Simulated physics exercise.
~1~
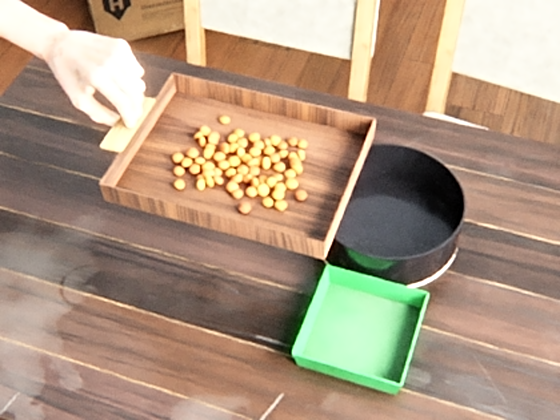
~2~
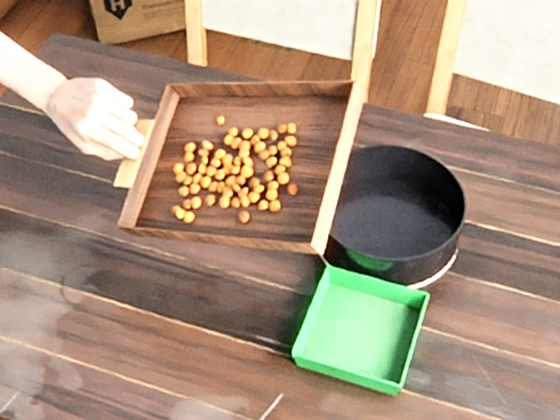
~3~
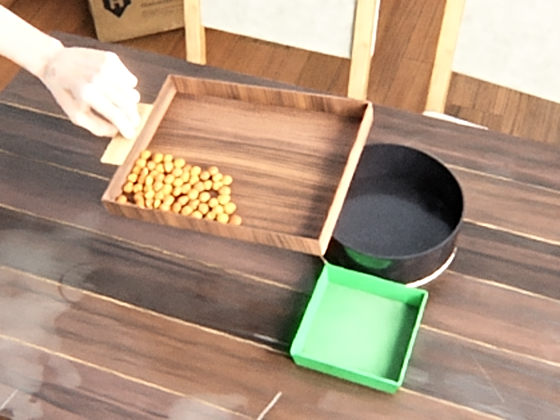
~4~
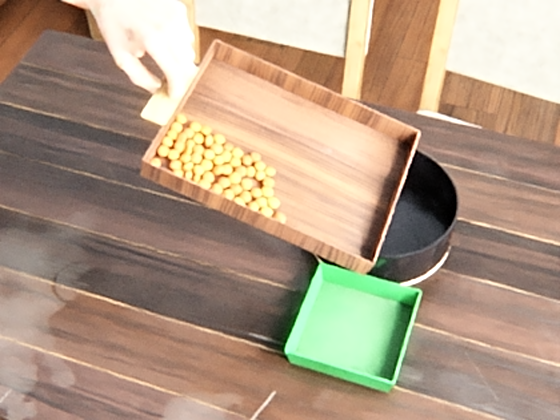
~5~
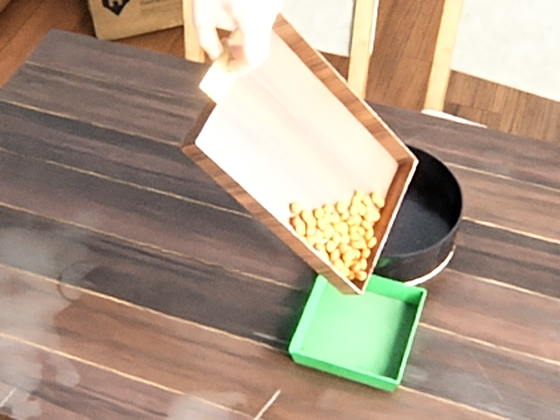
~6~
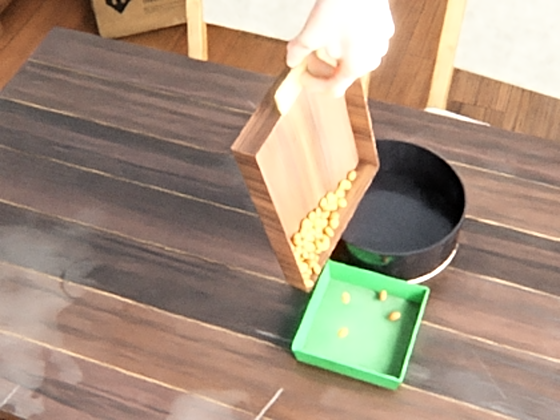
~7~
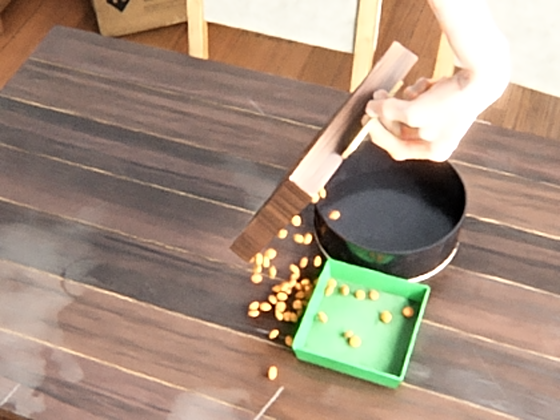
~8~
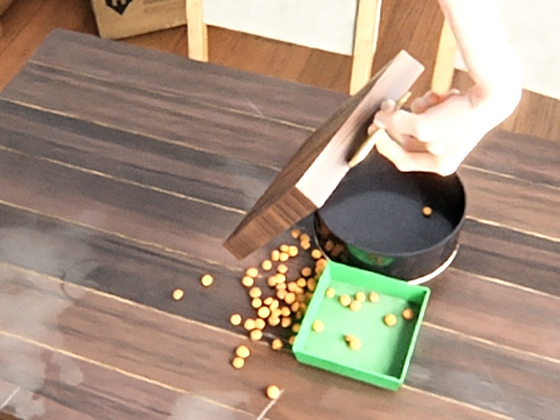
A wooden tray heaped with small orange-brown pieces is held by a hand above a dark wooden table, beside a green square tin and a round black pot. The hand tips the tray a little, then levels it, and the pieces gather along its near left side. Next it swings the tray to the right and tilts it steeply, sending the pieces sliding to the lower corner. They begin dropping into the green tin, then pour mostly past its left side. At the end the tray is held tipped over, with most pieces scattered on the table, some in the tin and very few in the pot.
